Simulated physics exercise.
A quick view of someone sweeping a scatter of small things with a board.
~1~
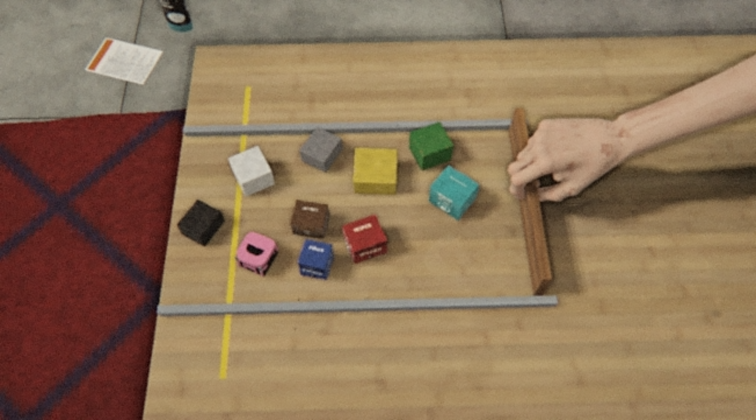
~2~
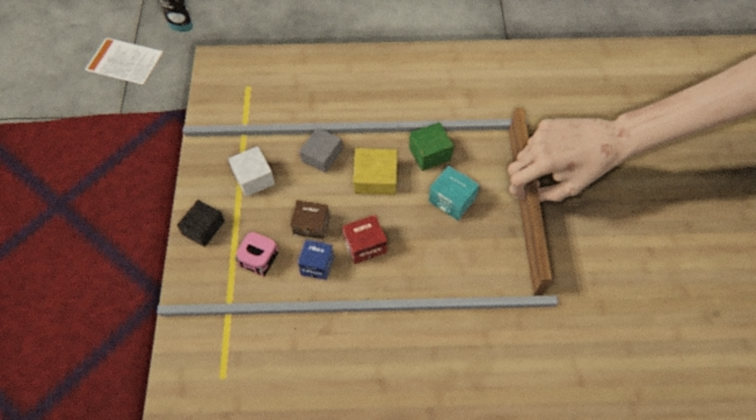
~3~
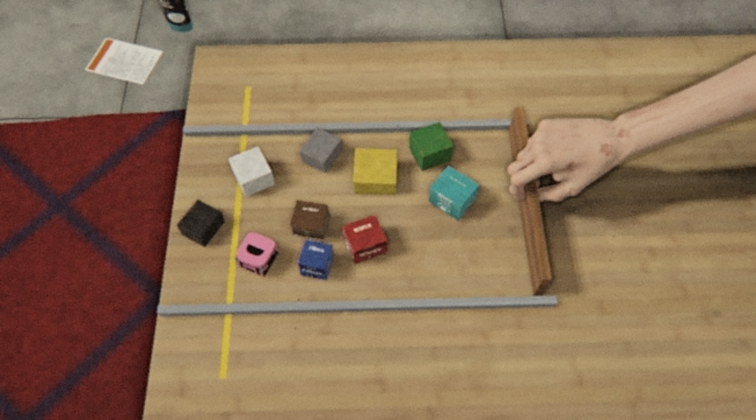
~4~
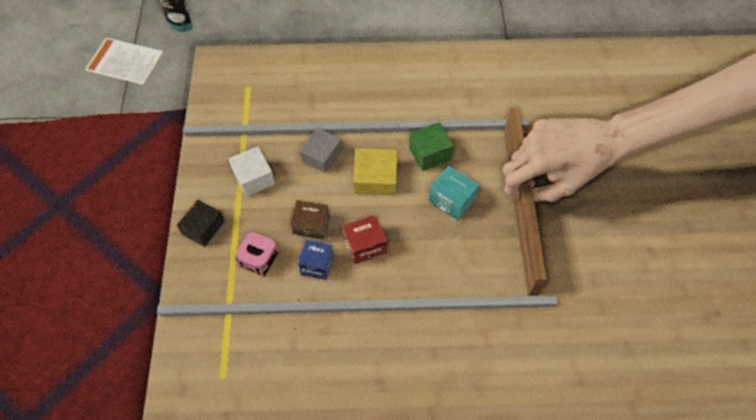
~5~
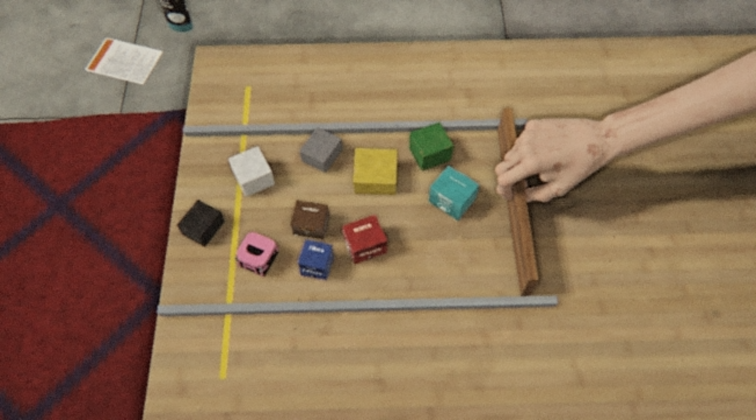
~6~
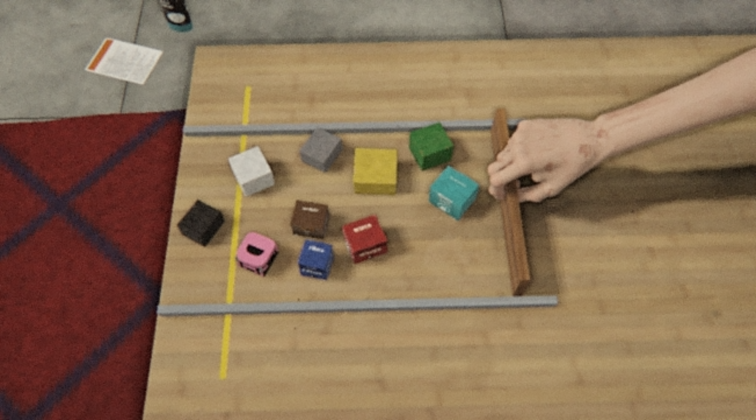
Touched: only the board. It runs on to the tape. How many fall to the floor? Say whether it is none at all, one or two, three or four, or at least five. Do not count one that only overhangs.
I predict the table will shed one or two pieces.
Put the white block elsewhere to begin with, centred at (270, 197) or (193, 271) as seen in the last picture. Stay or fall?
Taking them in order, it stays put and then it drops away.
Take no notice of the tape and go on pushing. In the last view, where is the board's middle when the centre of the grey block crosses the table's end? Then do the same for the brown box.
The middle is at (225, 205) when it's the grey block, and at (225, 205) when it's the brown box.
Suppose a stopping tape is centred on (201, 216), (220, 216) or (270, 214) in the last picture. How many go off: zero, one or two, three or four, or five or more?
At least five; five or more; not one.
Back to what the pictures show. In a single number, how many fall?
Result - number fallen: 2.
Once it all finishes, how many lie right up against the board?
4 in contact.
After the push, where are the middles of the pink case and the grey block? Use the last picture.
Roughly (179, 265); the other one roughly (192, 143).
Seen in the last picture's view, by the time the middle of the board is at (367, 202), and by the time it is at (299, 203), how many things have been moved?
The first number is 7, the next one 9.
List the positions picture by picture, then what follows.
In the first picture, black block (201, 223); white block (252, 171); pink case (257, 254); board (528, 198); tape (237, 215).
In the second picture, white block (252, 171); turquoise box (453, 193).
In the third picture, pink case (257, 254); grey block (321, 150).
In the fourth picture, black block (201, 223); green block (431, 147).
In the fifth picture, white block (252, 171); blue box (316, 260).
In the sixth picture, black block (201, 223); white block (252, 171); pink case (257, 254); board (509, 198); tape (237, 215).
A little later, none off yet; black block at rest near (201, 223); white block at rest near (252, 171); pink case at rest near (257, 254).
When it is over, the number that fall off is one or two; down, white block and black block.
